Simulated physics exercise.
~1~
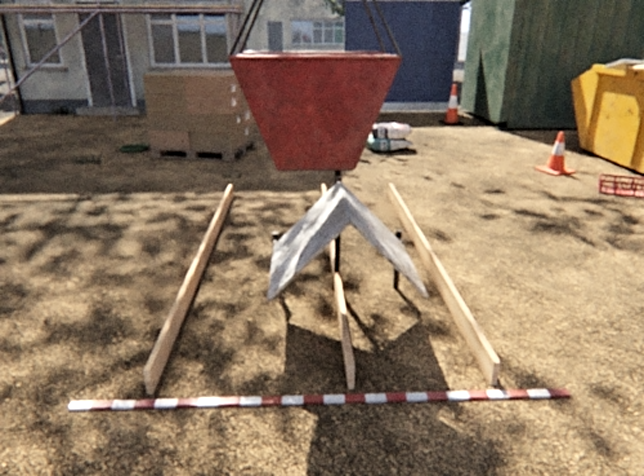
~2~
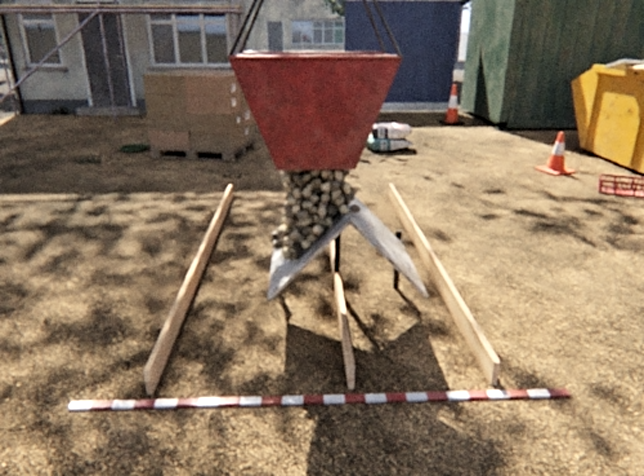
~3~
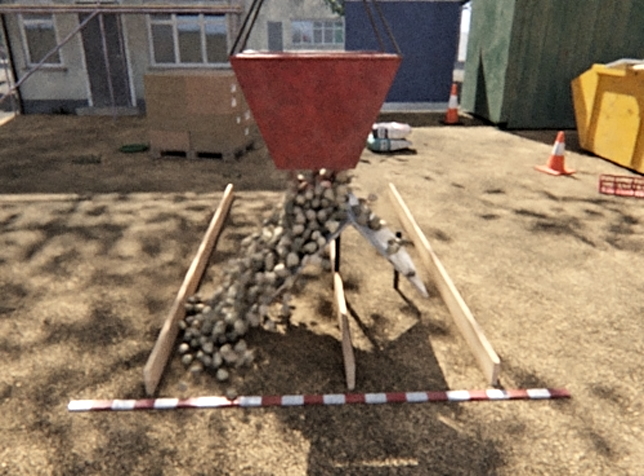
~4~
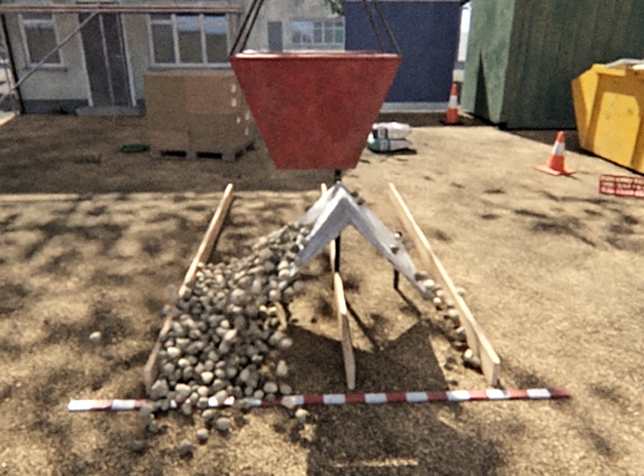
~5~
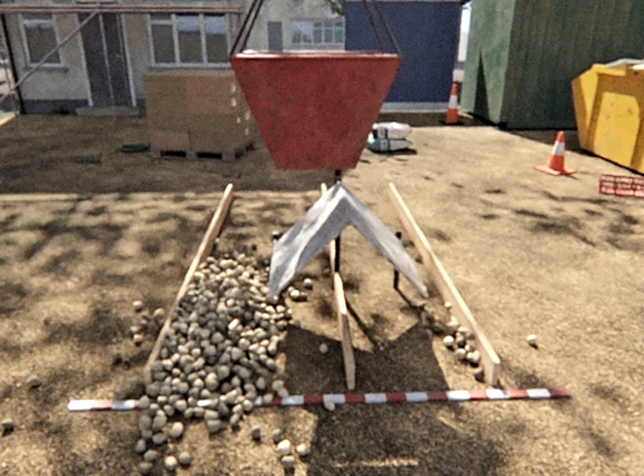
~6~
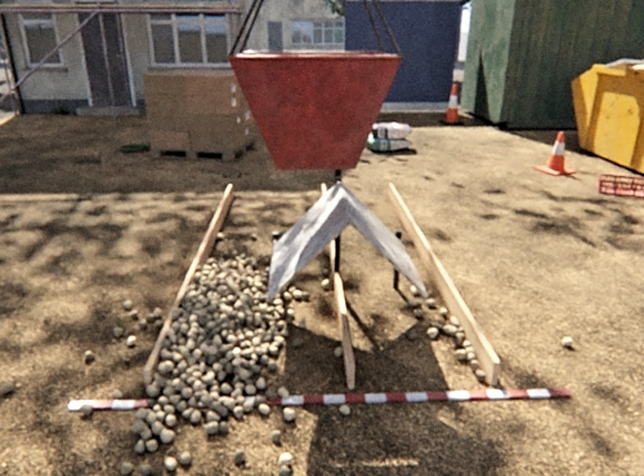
To begin with, a red crane skip hangs still above a peaked steel slope, with wooden planks marking off two bays and a red and white banded strip lying in front. Rounded cobbles drop from beneath the skip and land mostly on the left side of the steel. They pour down into the left bay, while a few tumble down the right slope. As the flow thins, stones spread over the banded strip and the steel clears. It ends with a large heap in the left bay, a small scattering in the right bay, and some strays outside the planks.
